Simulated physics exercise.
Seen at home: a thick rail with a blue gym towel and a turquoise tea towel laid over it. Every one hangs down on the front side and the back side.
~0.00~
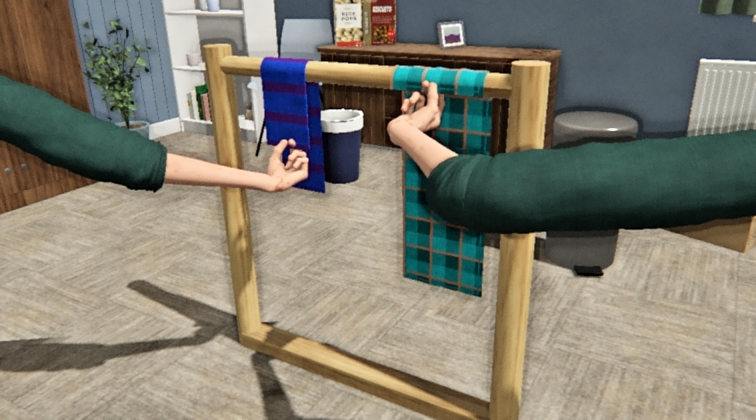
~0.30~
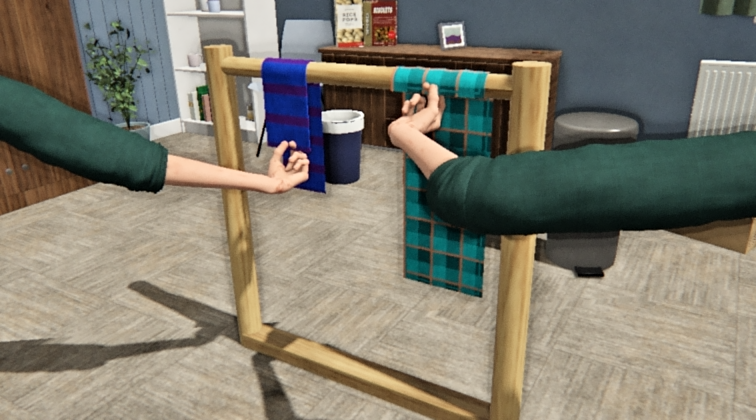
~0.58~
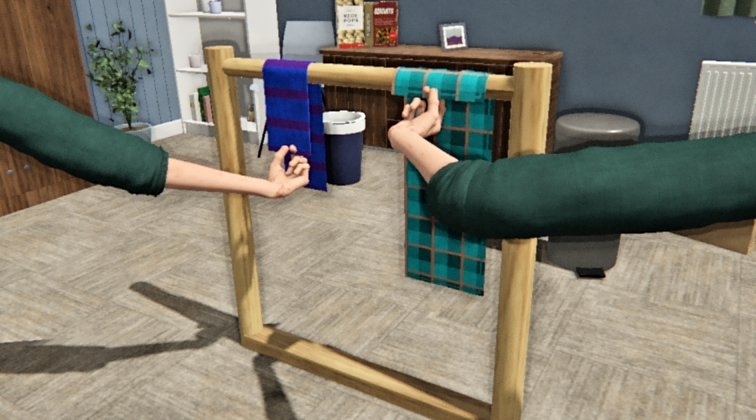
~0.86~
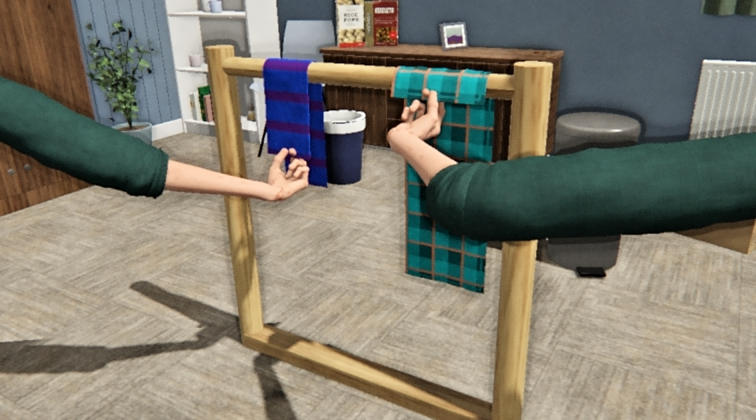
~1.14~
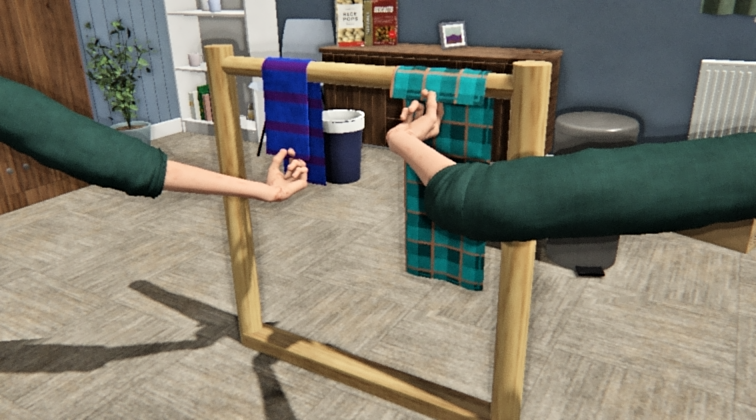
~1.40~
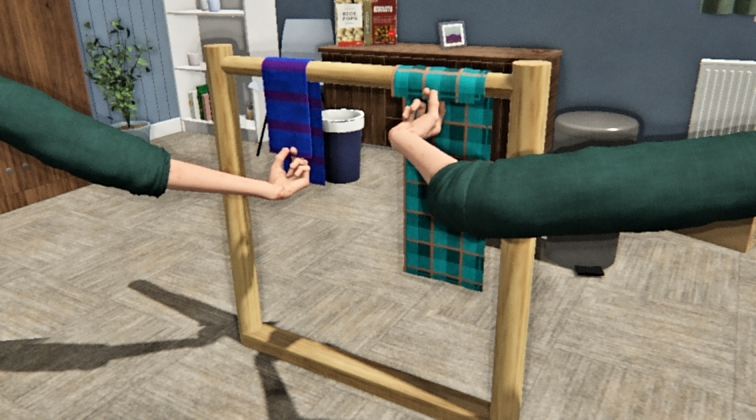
At first, a blue gym towel and a turquoise checked tea towel hang over a wooden rail, with two green-sleeved arms reaching in. The towels shift slightly over the rail, their front ends lowering a little, then easing back up a touch, while the hands stay almost still beside them.
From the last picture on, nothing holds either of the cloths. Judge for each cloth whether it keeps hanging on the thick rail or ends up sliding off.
The blue gym towel keeps hanging. The turquoise tea towel slides off.
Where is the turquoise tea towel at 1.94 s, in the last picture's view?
At that moment it's near (441, 377).
After 1.72 s, gym towel as it was left; tea towel clear of the rail and dropping near (443, 236).
After 1.94 s, gym towel as it was left; tea towel in a heap on the floor near (441, 377).
After 2.22 s, gym towel as it was left; tea towel in a heap on the floor near (441, 397).
In the end, gym towel as it was left; tea towel in a heap on the floor near (441, 397). The blue gym towel stays on and the turquoise tea towel slips to the floor.
